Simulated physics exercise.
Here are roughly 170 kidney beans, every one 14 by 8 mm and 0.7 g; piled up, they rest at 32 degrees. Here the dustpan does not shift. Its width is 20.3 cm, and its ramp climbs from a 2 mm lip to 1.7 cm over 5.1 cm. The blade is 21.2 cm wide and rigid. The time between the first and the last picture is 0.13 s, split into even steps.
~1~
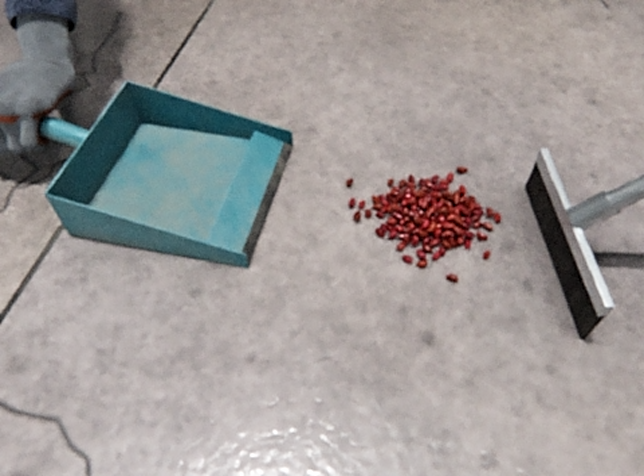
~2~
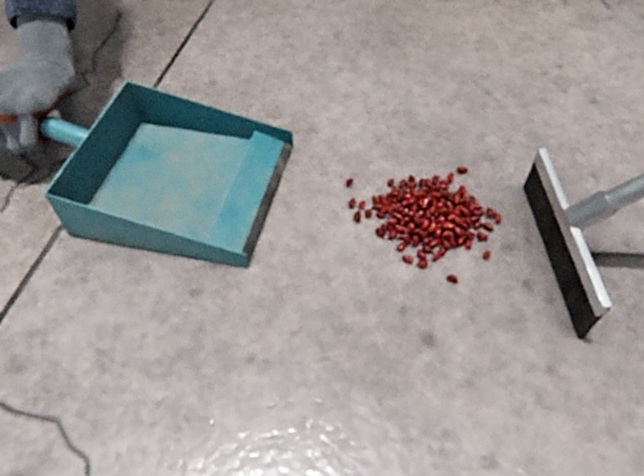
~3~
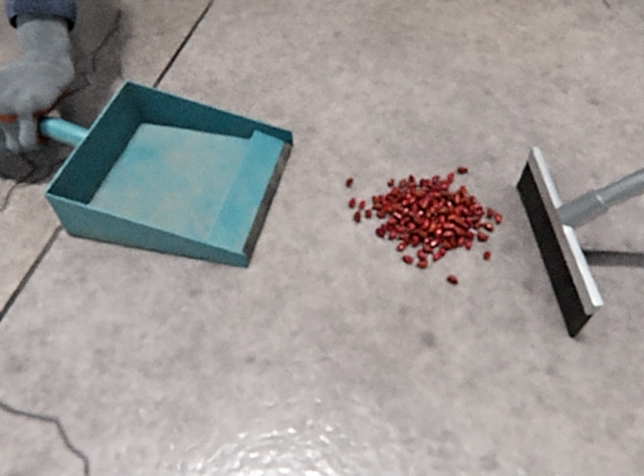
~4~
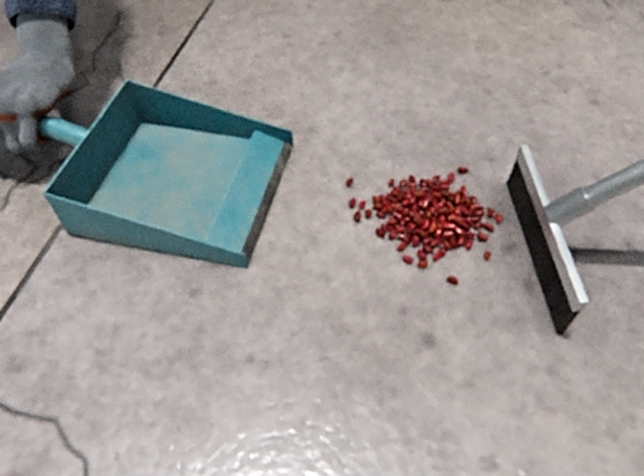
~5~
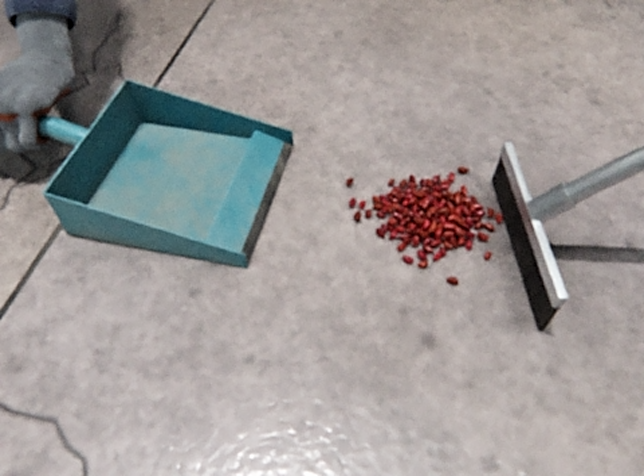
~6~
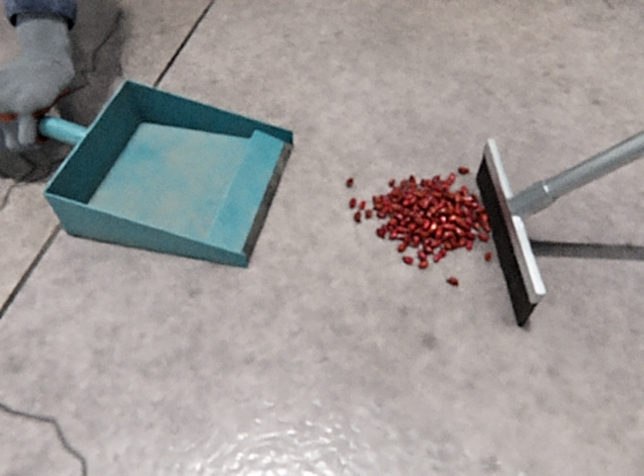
On a grey, cracked concrete floor, a gloved hand held a teal dustpan still at left while a flat blade on a pole slid left from the right, just nudging the edge of a red bean pile.
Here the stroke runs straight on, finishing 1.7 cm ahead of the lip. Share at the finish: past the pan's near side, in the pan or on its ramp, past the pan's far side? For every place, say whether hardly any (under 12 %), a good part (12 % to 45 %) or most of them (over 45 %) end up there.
Past the pan's near side: A tiny fraction, in the pan or on its ramp: A moderate fraction, past the pan's far side: A tiny fraction.
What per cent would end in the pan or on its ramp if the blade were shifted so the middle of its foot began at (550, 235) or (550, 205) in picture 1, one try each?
I'd put it near 20 per cent for the first and near 15 per cent for the second.
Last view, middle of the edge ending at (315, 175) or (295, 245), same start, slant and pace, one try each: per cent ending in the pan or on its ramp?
Close to 15 and 30 in a hundred, in that order.
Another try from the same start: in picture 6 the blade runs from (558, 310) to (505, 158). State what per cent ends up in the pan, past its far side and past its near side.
Pan 25, far 5, near 10.
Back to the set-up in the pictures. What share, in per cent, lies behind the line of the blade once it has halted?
Roughly 0 in a hundred.
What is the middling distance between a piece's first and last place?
18 cm or so.
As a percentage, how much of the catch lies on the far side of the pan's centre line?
Close to 60 %.
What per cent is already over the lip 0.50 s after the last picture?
It's near 25 percent at that moment.
Then, 0.16 s after the last picture, middle of the blade 15 cm from the lip; 0 % over the lip, far side 0 %, near side 0 %.
Then, 0.27 s after the last picture, middle of the blade 7 cm from the lip; 0 % over the lip, far side 5 %, near side 5 %.
Then, 0.50 s after the last picture, middle of the blade 4 cm from the lip; 25 % over the lip, far side 5 %, near side 10 %.
In the end, near side 10 %, pan 25 %, far side 5 %, in front of the lip or behind the blade 65 %.
